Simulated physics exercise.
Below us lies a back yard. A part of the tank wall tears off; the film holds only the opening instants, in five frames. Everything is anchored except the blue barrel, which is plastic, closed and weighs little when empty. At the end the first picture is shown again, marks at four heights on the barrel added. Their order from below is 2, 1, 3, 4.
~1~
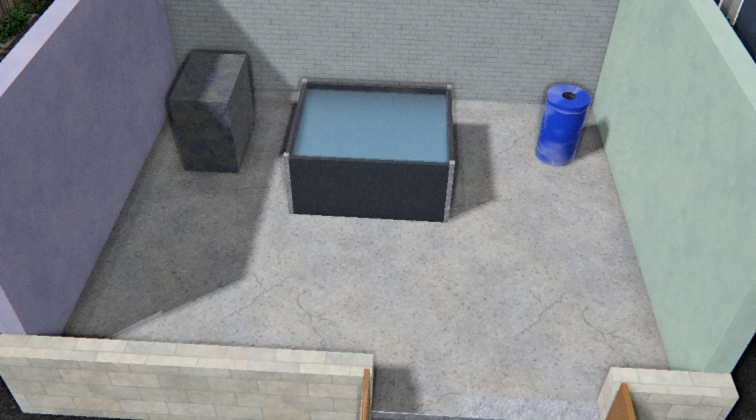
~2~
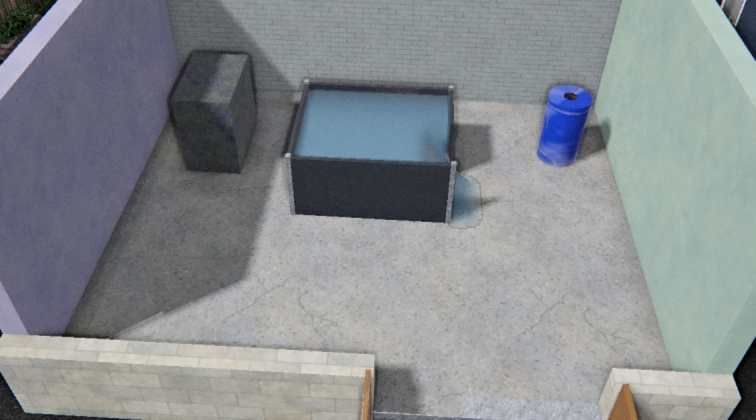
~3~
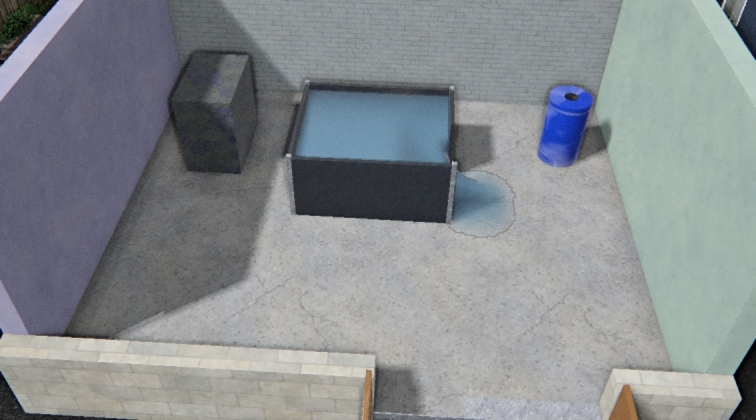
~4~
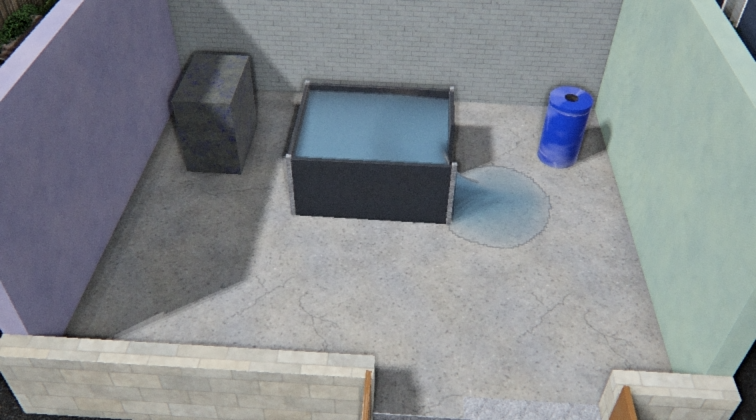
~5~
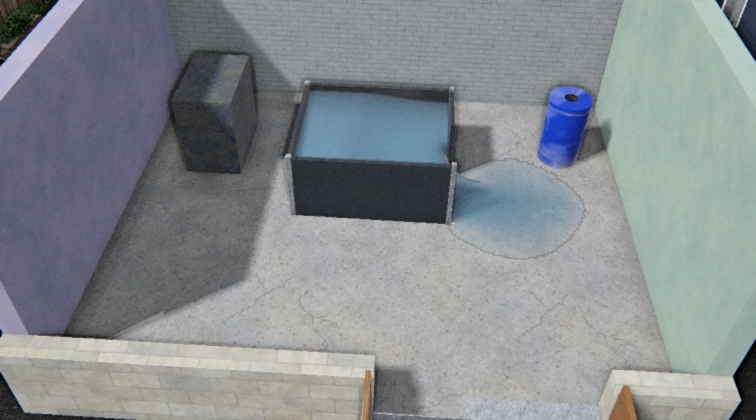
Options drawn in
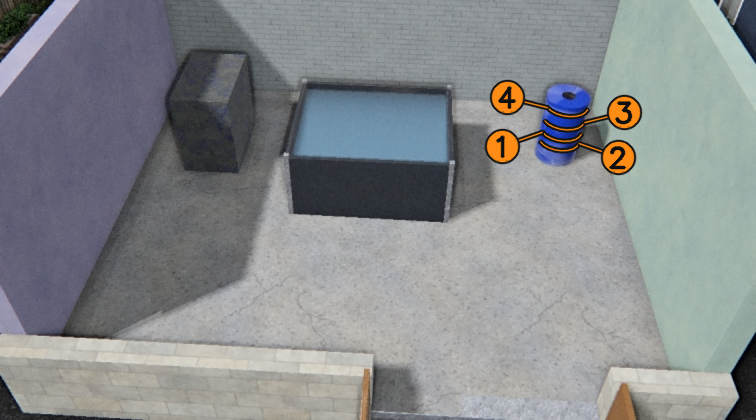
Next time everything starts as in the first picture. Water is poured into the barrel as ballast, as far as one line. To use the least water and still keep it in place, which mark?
Go for 2.
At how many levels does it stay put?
All of the four.
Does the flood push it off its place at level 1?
No, that is safe.
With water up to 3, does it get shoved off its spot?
No, that is safe.
On the marked copy, 1 at (563, 141); 2 at (561, 150); 3 at (566, 129); 4 at (569, 116); from the bottom up 2, 1, 3, 4.
If 1 is chosen, it does not move.
If 2 is chosen, it does not move.
If 3 is chosen, it does not move.
If 4 is chosen, it does not move.
